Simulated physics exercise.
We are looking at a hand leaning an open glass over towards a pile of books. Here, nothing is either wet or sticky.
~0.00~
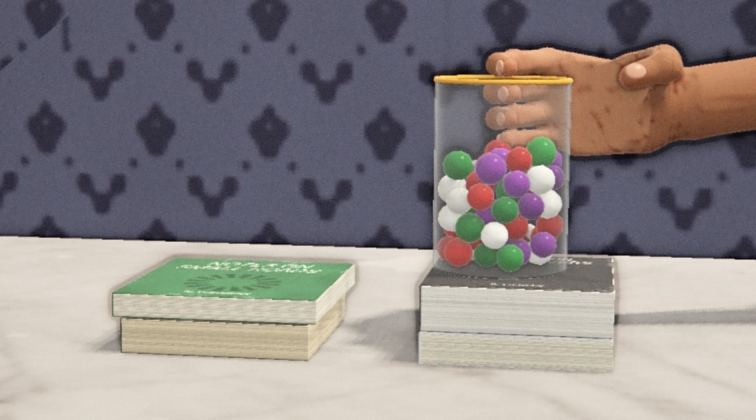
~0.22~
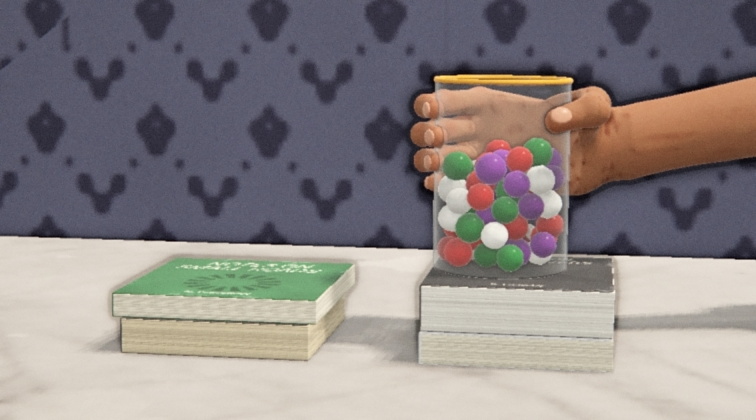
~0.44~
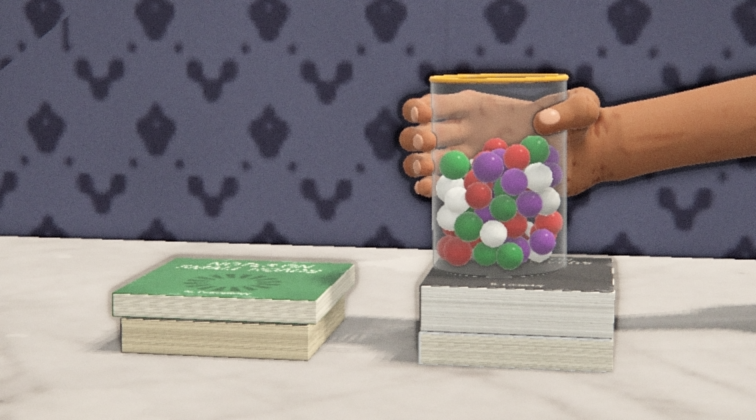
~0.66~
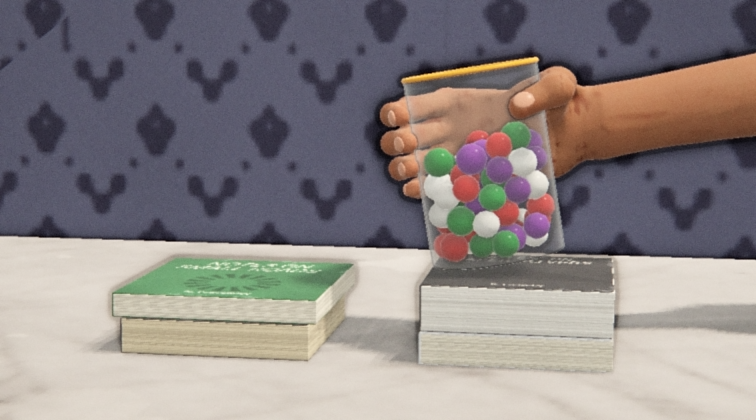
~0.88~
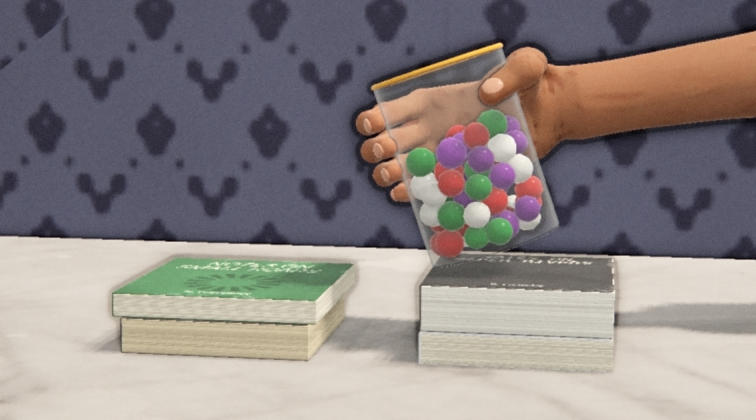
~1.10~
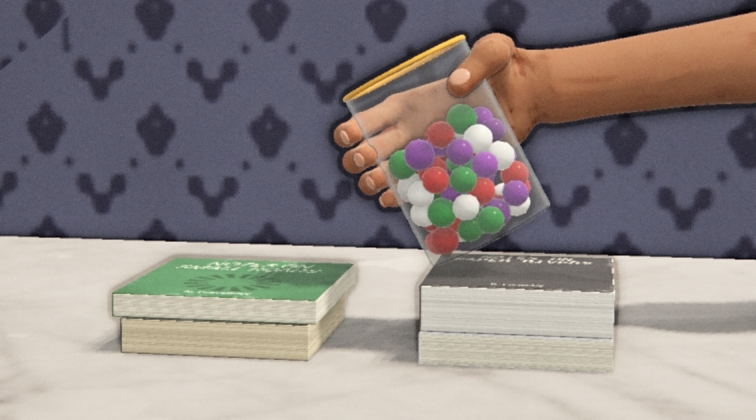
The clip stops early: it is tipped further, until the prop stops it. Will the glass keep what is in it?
The load starts to leave.
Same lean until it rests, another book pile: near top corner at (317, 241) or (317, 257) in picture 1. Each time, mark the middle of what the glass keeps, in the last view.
(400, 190) and (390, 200), approximately.
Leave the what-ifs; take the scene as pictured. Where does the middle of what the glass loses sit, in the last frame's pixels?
Its middle ends up near (141, 288) in the last picture.
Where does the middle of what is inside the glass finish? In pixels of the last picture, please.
(294, 258), roughly speaking.
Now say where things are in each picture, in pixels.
Glass near (501, 173), two thirds full of gumballs; book pile near (240, 289), its top below the glass's foot, in the first picture.
Glass near (501, 173), upright; rim near (437, 79); top of the contents near (489, 167), in the second picture.
Glass near (499, 172), upright; rim near (433, 79); book pile near (240, 289), in the third picture.
Glass near (484, 163), leaning 10°; rim near (405, 81); top of the contents near (483, 154), in the fourth picture.
Glass near (466, 155), leaning 19°; rim near (375, 88); book pile near (240, 289), in the fifth picture.
Glass near (447, 151), leaning 28°; rim near (347, 99); book pile near (240, 289), its top below the glass's foot, in the sixth picture.
After 1.89 s, the glass leans 62°; everything is still inside.
After 2.59 s, the glass leans 92°; a small part of the gumballs out of it.
After 3.19 s, the glass rests on the book pile at 100°; near half of the gumballs out of it.
In the end (4.3 s), the glass rests on the book pile at 100°; near two thirds of the gumballs out of it.
